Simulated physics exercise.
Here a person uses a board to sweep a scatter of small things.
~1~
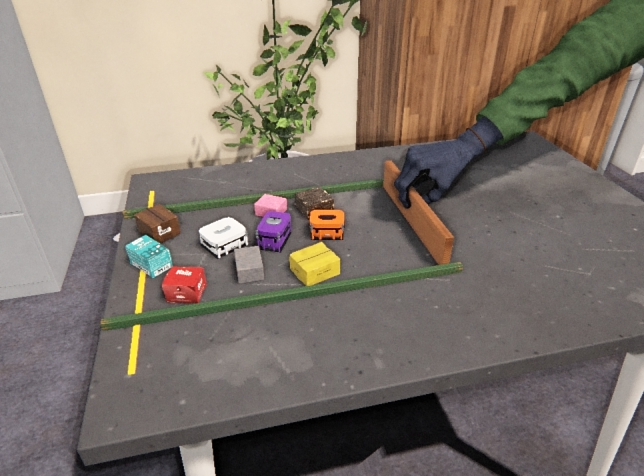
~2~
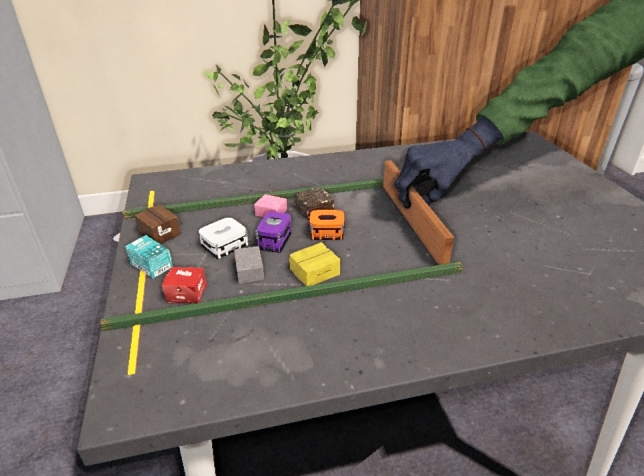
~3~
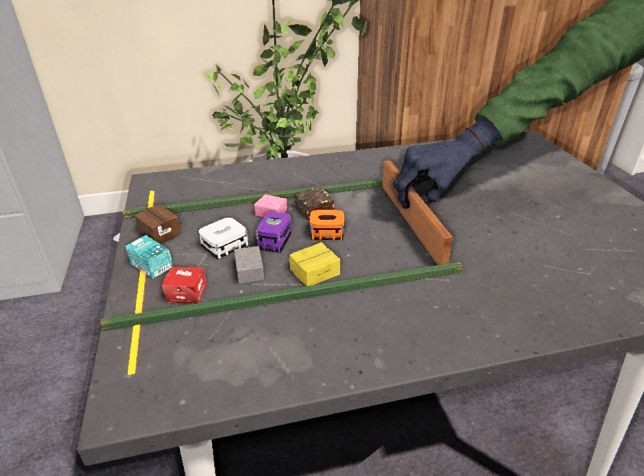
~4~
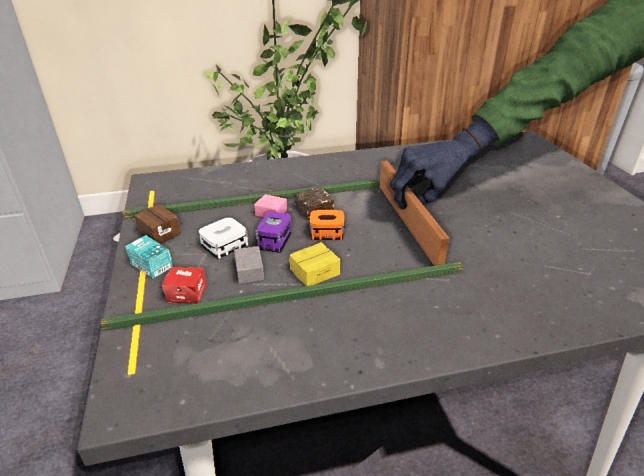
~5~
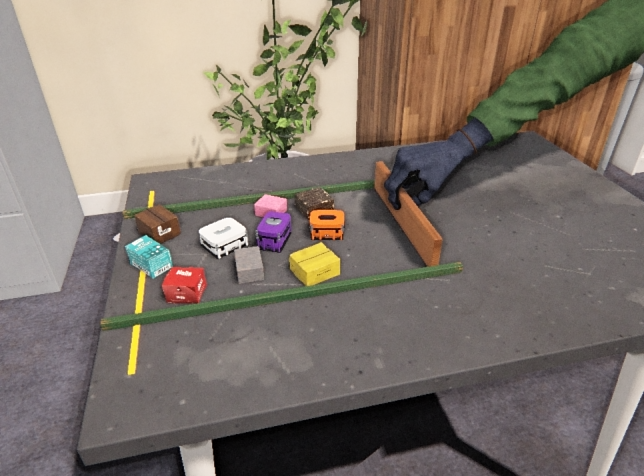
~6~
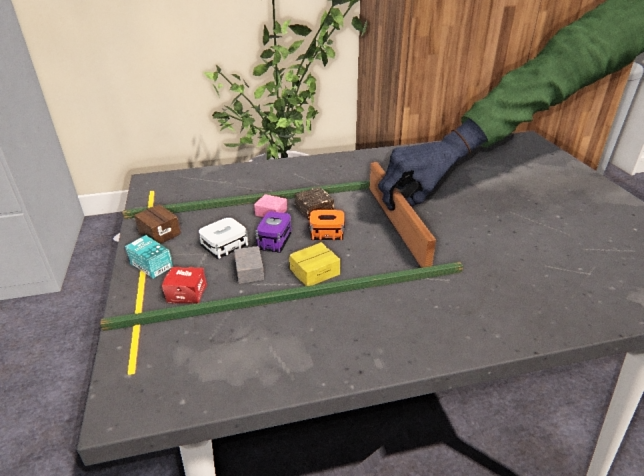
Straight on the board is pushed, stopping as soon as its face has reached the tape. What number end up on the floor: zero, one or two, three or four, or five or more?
Honestly, the push sends five or more of them over the end.
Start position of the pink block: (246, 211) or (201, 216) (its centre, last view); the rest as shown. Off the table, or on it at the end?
First spot: Gone; second: Gone.
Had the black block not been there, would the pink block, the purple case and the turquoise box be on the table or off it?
Pink block: Still there. Purple case: Over the edge. Turquoise box: Over the edge.
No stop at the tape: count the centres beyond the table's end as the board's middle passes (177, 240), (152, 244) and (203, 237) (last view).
Place by place, 4, 7 and 0.
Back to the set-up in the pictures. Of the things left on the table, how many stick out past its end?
That would be 3.
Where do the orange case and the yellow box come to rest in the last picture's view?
You'll find the orange case at roughly (124, 255) and the yellow box at roughly (117, 291).
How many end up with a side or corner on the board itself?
That comes to 3.
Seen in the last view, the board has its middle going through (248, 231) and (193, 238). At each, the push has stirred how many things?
At the first spot the count is 10, and at the second it is 10.
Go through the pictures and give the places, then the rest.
The first frame shows turquoise box (149, 256); brown box (158, 224); red box (185, 285); board (413, 208); tape (144, 260).
The second frame shows brown box (158, 225); board (413, 208).
The third frame shows red box (185, 285); orange case (327, 225).
The fourth frame shows turquoise box (149, 256); yellow box (315, 265).
The fifth frame shows brown box (158, 225); purple case (274, 231).
The sixth frame shows turquoise box (149, 256); brown box (158, 225); red box (185, 285); board (398, 210); tape (144, 260).
Early on, none off yet; turquoise box at rest near (149, 256); brown box at rest near (158, 225); red box at rest near (185, 285).
Finally, the number that fall off is five or more; lost, pink block, purple case, grey block, white case, red box, brown box and turquoise box.
